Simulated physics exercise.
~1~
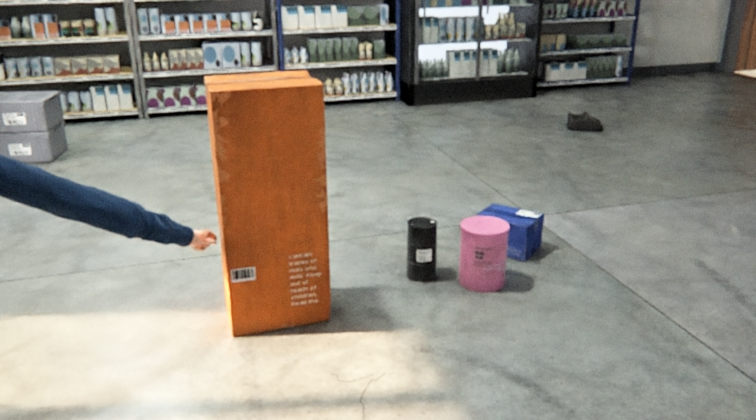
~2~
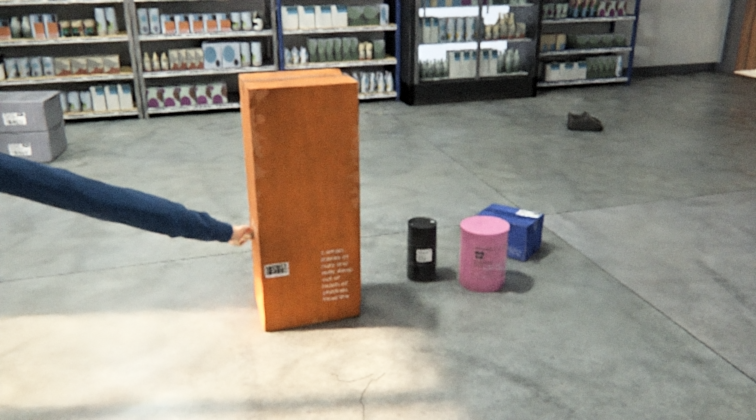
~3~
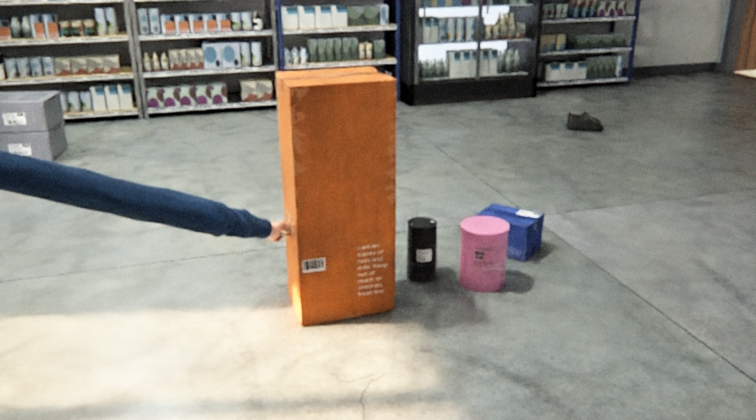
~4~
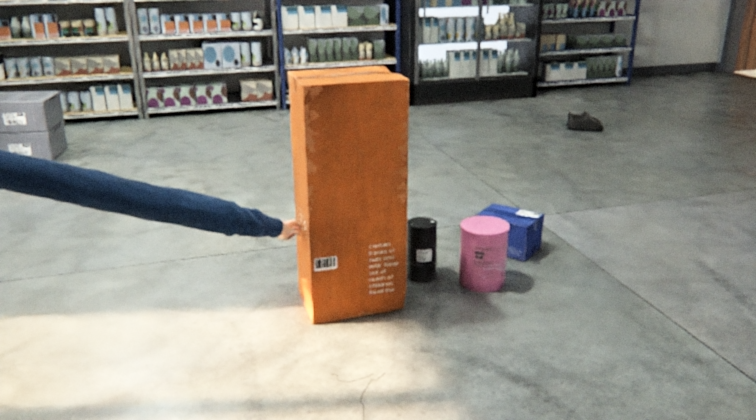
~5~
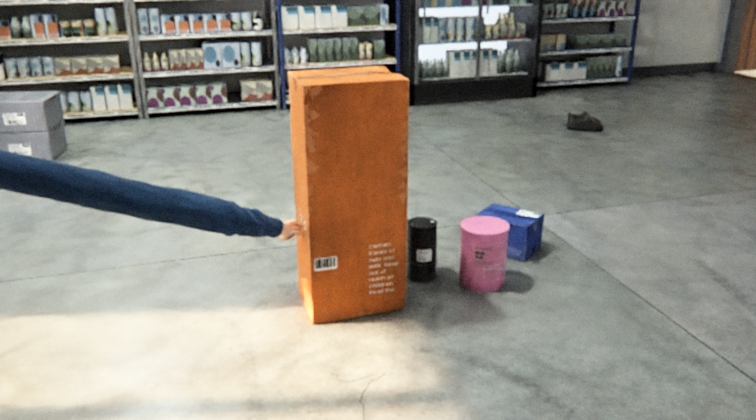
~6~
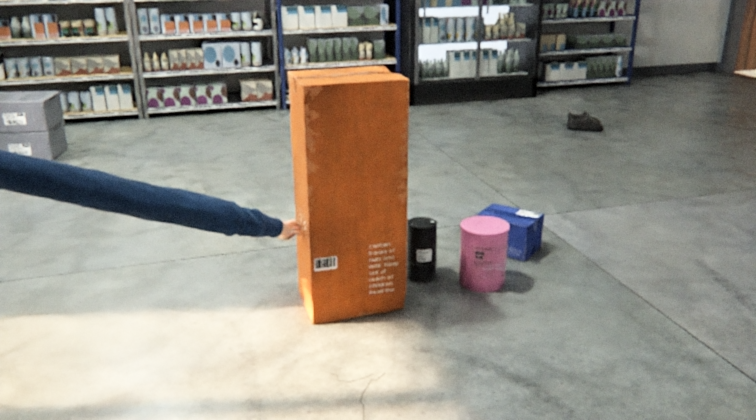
At the start, a tall orange box stands upright on a grey concrete floor, with an arm in a dark blue sleeve reaching in from the left to touch its side. To the right sit a black canister, a pink pail and a blue parcel, with stocked shelves along the back. The hand pushes the box, and it slides to the right while staying upright. It moves on toward the black canister, then slows and stops just short of it in view. At the end, the box stands still with the hand against it, and the other three items remain in place.
